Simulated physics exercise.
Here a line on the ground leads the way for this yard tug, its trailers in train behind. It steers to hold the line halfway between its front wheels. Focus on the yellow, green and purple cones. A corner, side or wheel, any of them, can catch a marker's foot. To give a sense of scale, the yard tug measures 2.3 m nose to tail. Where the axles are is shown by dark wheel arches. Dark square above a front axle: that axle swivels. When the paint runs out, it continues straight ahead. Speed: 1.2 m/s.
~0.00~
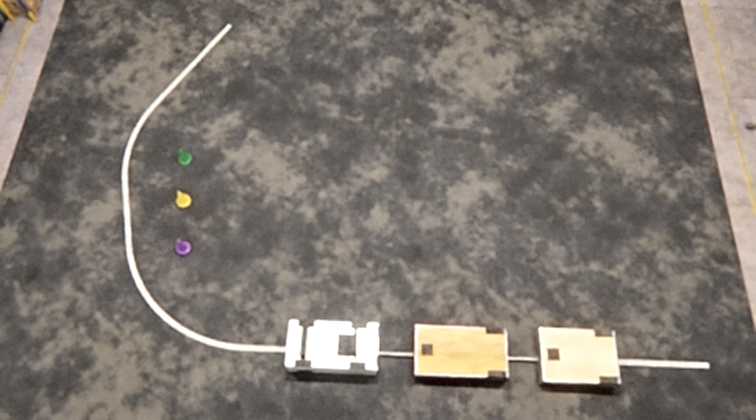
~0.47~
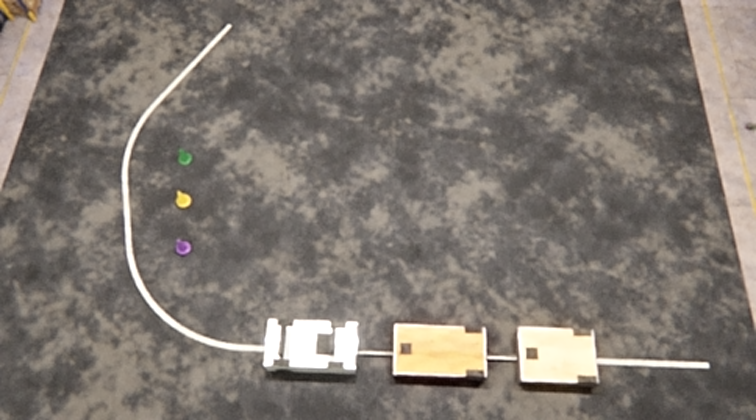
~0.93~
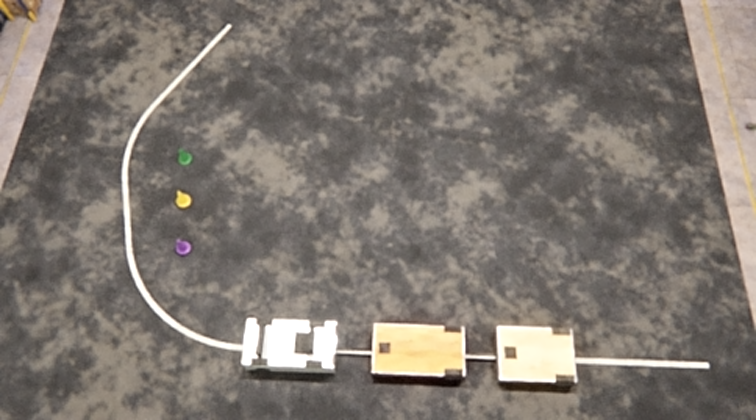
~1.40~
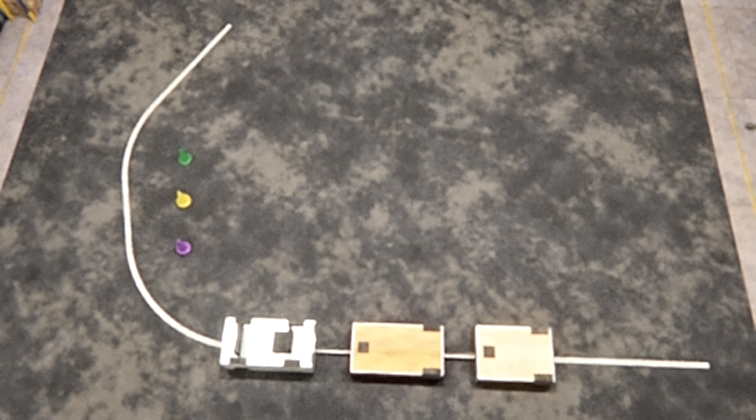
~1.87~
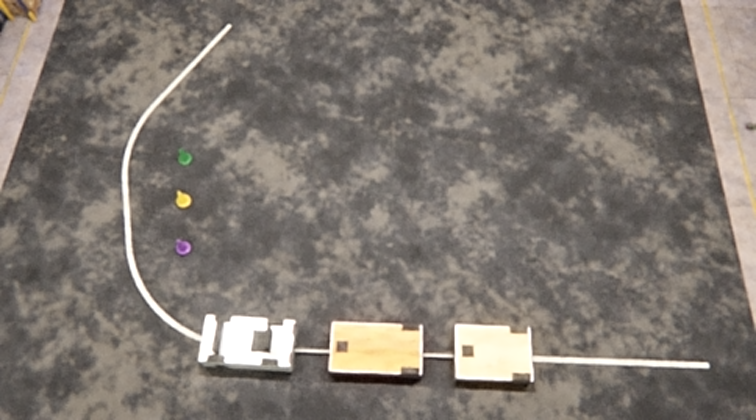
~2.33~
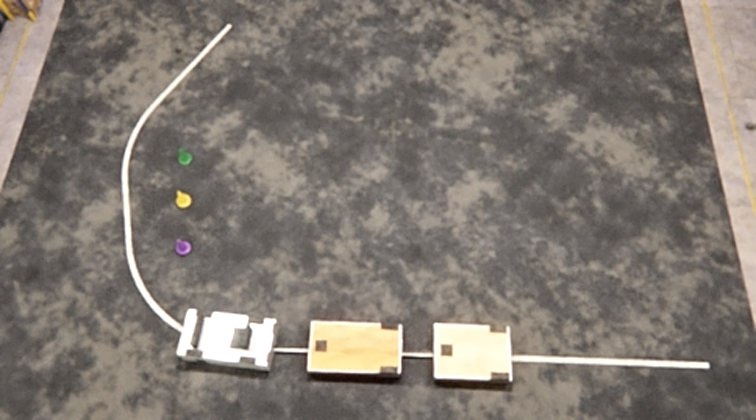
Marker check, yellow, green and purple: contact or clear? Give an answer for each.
Yellow clear, green clear, purple contact.
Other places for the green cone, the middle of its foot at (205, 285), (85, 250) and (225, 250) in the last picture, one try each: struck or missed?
Place one: Contact; place two: No contact; place three: No contact.
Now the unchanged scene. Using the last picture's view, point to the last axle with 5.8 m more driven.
(299, 340).
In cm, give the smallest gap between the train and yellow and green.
Yellow: 10; green: 10.
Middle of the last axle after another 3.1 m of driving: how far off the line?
Roughly 5 centimetres from the line.
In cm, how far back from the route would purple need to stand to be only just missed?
I'd put purple at close to 35.
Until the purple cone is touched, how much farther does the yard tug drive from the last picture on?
7.5 m.
After 8.7 s, the last axle is at (241, 323) of the last picture, 55 cm off the line; the first trailer has hit purple.
After 13.6 s, the last axle is at (144, 197) of the last picture, 70 cm off the line; yellow has been passed with 10 cm to spare.
After 15.1 s, the last axle is at (149, 145) of the last picture, 85 cm off the line; green has been passed with 10 cm to spare.
After 19.4 s, the last axle is at (220, 25) of the last picture, 15 cm off the line; 1 of 3 struck in all.
